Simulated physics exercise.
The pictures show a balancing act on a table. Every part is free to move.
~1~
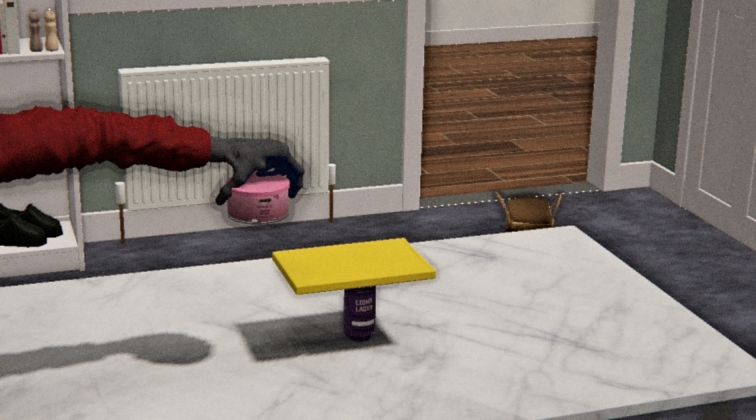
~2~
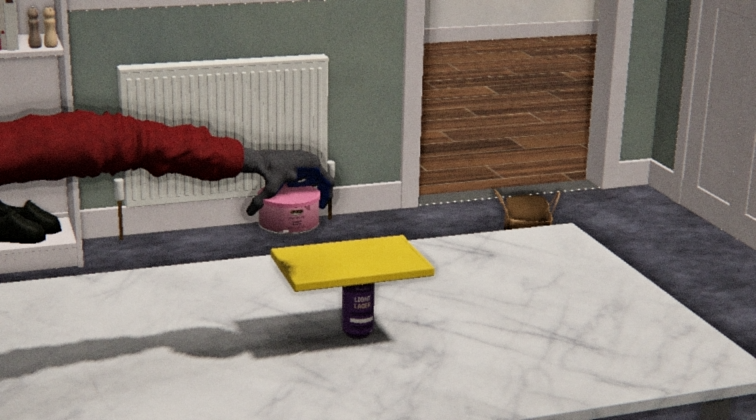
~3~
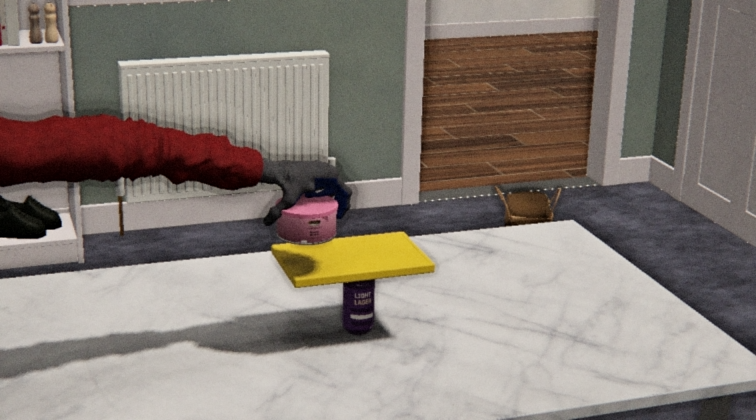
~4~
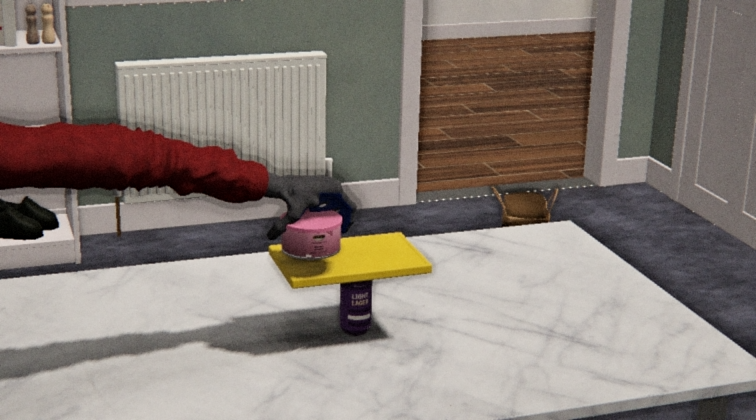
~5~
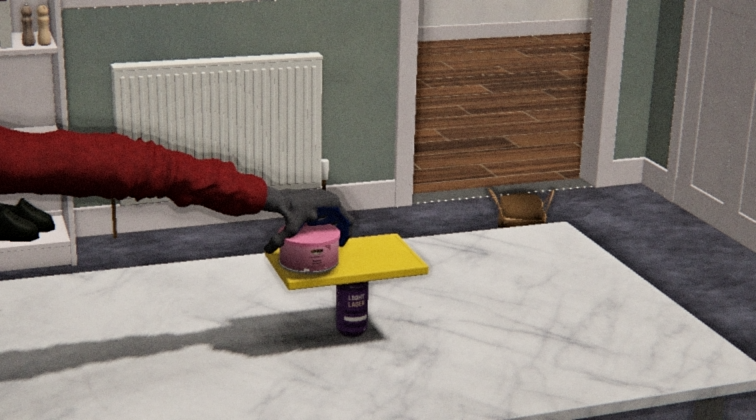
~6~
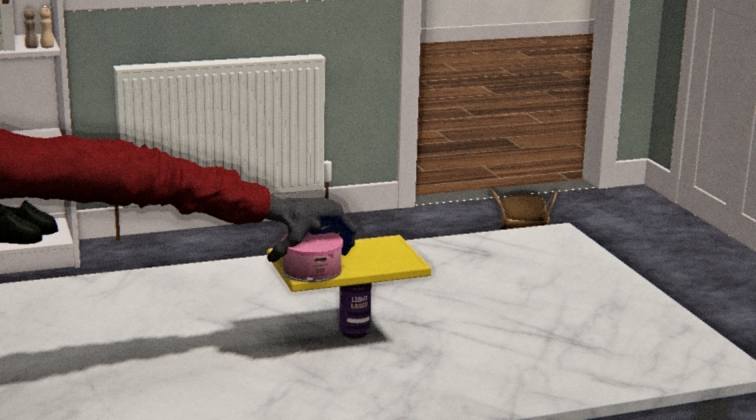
Red-sleeved arm with a gloved hand moving a pink tub right and lowering it onto a yellow board atop a purple can.
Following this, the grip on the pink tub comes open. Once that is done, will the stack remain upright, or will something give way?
Sure enough, it doesn't last, sadly.
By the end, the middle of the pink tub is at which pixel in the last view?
Near (199, 344).
Then, 0.50 s past the last view, pink tub now fallen; yellow lid rocked 51° from its first pose.
Then, 0.80 s past the last view, yellow lid now fallen; purple can displaced a little.
Finally, fallen, pink tub and yellow lid; purple can still in place. Final places as the last picture's camera would see them, pink tub near (199, 344). The stack loses its balance.
